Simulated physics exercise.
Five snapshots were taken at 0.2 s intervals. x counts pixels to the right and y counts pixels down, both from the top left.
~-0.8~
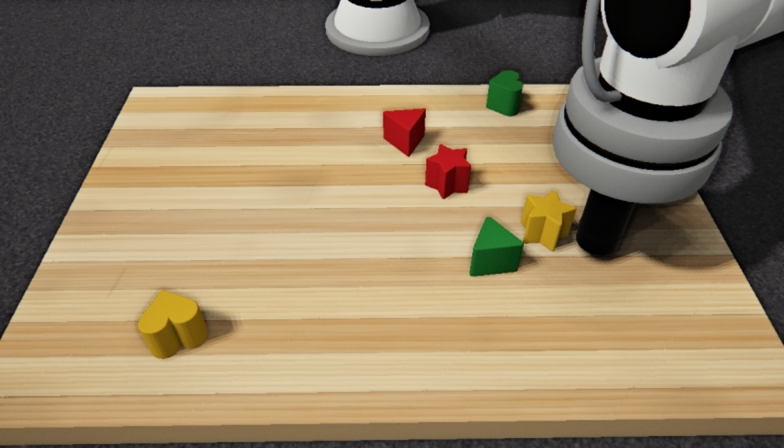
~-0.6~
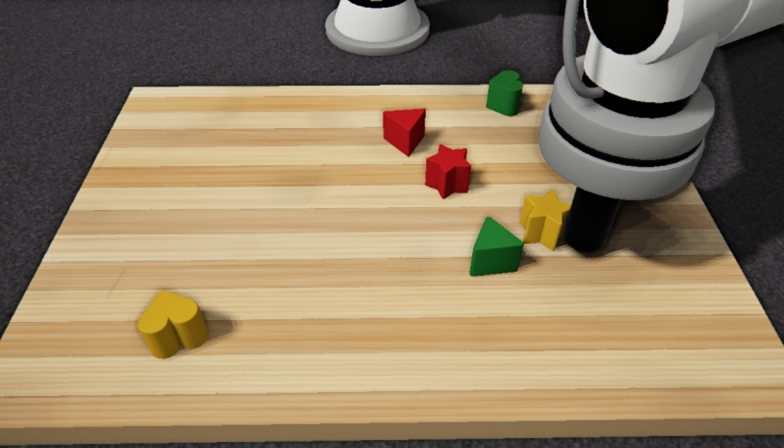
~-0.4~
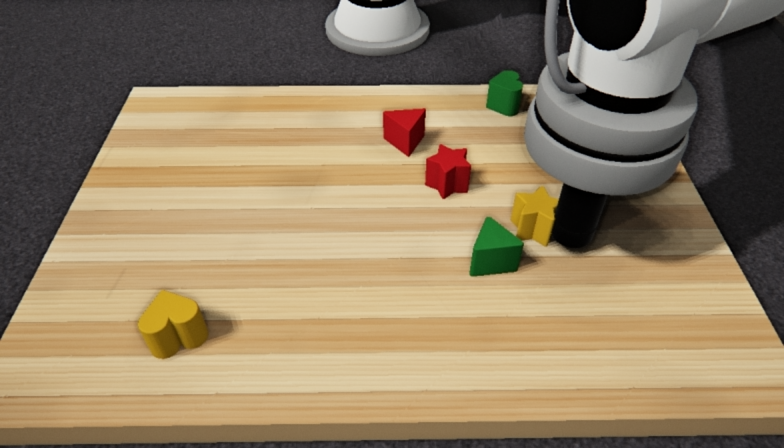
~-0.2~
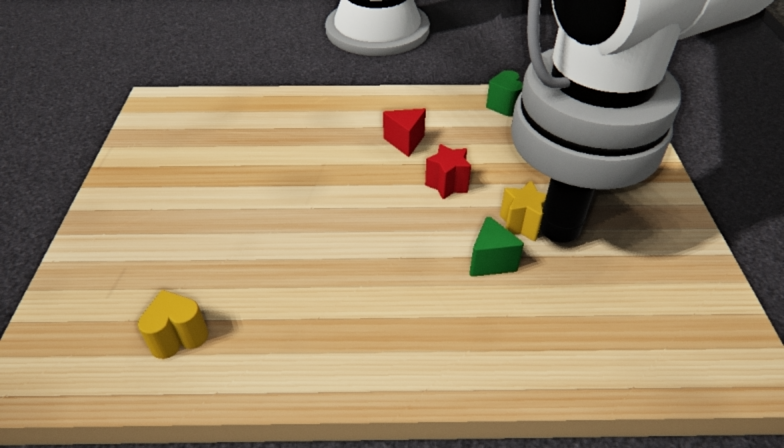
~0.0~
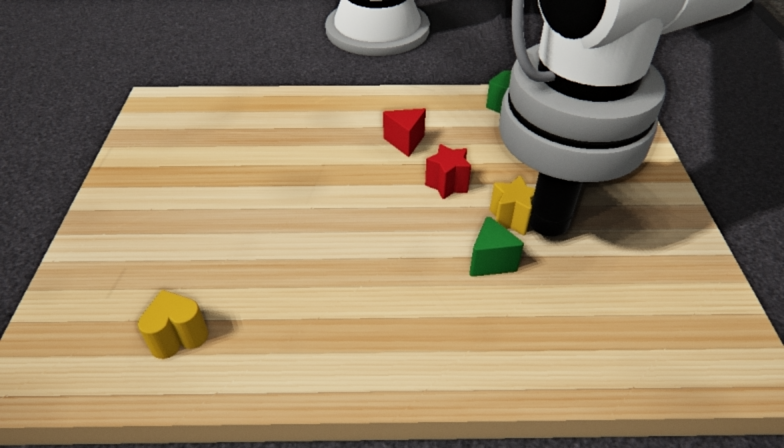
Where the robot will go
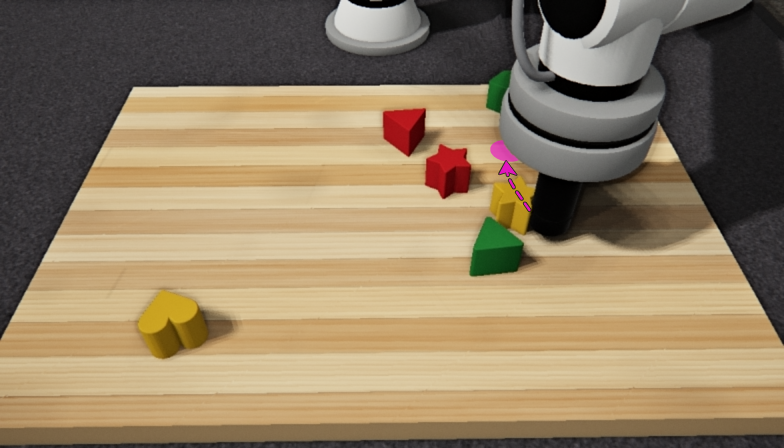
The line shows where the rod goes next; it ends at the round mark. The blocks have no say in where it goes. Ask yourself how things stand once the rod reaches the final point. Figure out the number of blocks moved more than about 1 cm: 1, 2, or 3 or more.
Blocks displaced: 1.
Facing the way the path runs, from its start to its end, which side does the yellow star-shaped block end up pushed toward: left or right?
Its shift is leftward.
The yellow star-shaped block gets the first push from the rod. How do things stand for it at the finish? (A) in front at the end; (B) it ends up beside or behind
The answer is B.
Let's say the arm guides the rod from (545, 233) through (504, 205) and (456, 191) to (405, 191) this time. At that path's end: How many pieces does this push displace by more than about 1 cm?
Two blocks move.
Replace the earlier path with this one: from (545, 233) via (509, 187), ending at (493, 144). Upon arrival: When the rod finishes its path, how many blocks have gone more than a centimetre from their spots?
Put simply, one block is moved more than 1 cm.
Drawn move, from (545, 233) through (525, 203) and (508, 176) to (508, 151).
What follows on the original path. One third of the way, rod at (526, 193); yellow star-shaped block at (495, 178), turned 40° anticlockwise.
Two thirds of the way, rod at (510, 165); yellow star-shaped block at (491, 175), turned 60° anticlockwise.
At the end, rod at (509, 141); red star-shaped block still; yellow star-shaped block at (491, 175), turned 60° anticlockwise.
